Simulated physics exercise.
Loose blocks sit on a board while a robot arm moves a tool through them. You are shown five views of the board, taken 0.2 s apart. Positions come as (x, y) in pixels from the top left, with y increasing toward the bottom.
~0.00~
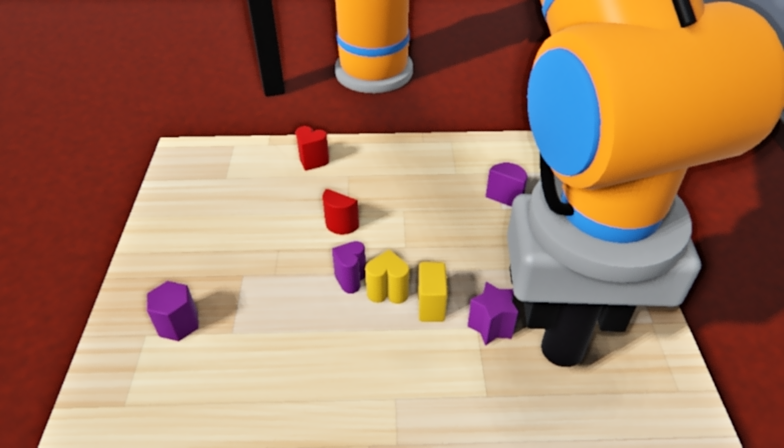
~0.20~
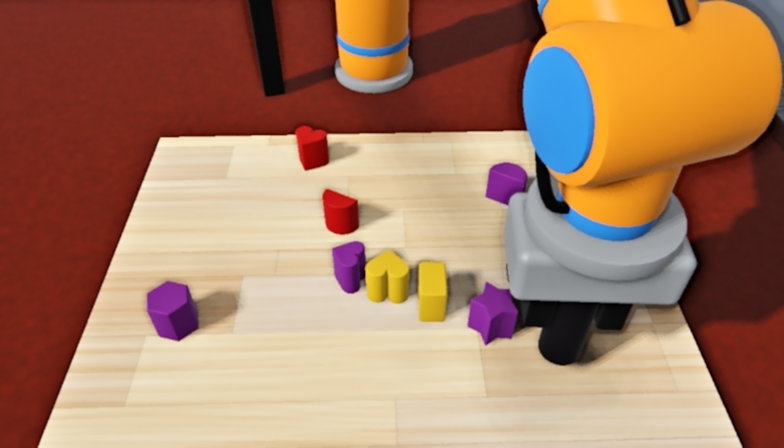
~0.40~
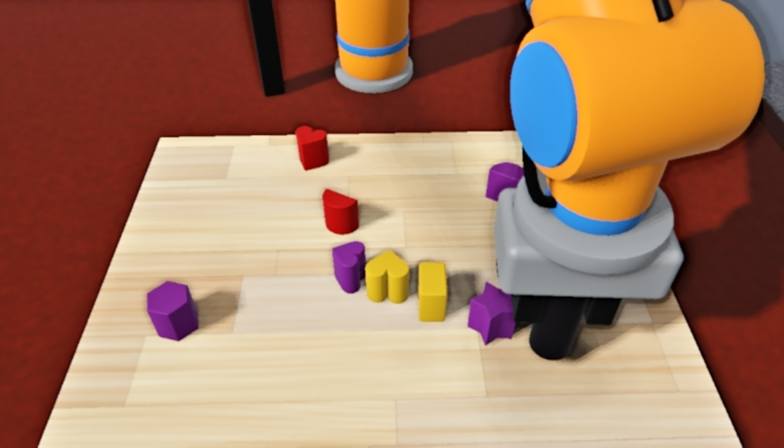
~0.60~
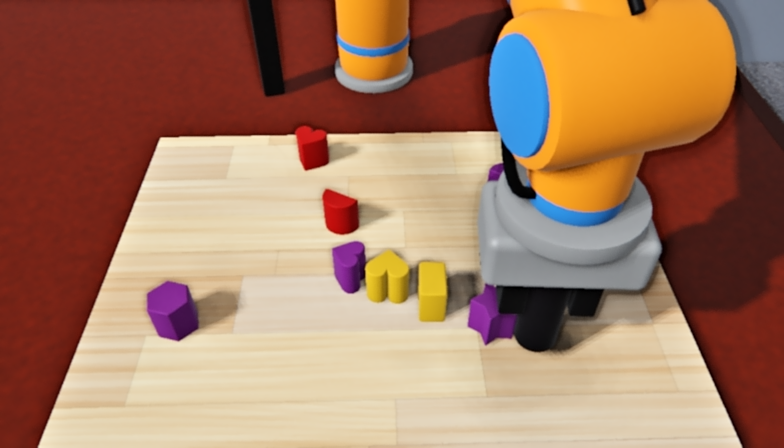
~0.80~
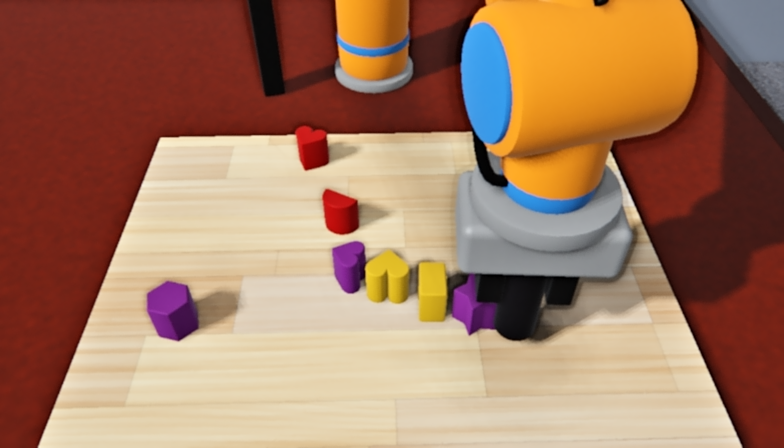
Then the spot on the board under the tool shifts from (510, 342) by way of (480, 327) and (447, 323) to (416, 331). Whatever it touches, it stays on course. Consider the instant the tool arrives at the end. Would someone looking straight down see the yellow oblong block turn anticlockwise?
No
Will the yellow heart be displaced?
I'd say yes.
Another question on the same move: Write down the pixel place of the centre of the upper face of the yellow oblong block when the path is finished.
Final place: (396, 257).
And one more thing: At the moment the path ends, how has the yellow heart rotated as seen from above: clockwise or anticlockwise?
Looking down, my answer is that the yellow heart rotates anticlockwise.
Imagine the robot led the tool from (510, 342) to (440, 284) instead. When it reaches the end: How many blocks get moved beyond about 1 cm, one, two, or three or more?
Three or more get moved.
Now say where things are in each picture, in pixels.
Tip of the tool (562, 350), middles of tops, purple heart (349, 252), yellow heart (388, 264), yellow oblong block (433, 277), purple star block (496, 299), in the first picture.
Tool (559, 348), nothing pushed, in the second picture.
Tool (550, 344), nothing pushed, in the third picture.
Tool (534, 336), nothing pushed, in the fourth picture.
Tool (514, 325), purple heart (349, 252), yellow heart (388, 264), yellow oblong block (433, 277), purple star block partly hidden, in the fifth picture.
The first path, step by step. Halfway along, tool (464, 306); yellow heart (377, 260); yellow oblong block (410, 270), turned 25° clockwise; purple star block (444, 273), turned 15° anticlockwise.
At the end, tool (416, 313); purple heart (333, 249); yellow heart (362, 251), turned 35° anticlockwise; yellow oblong block (396, 257), turned 40° clockwise; purple star block (425, 273), turned 20° clockwise.
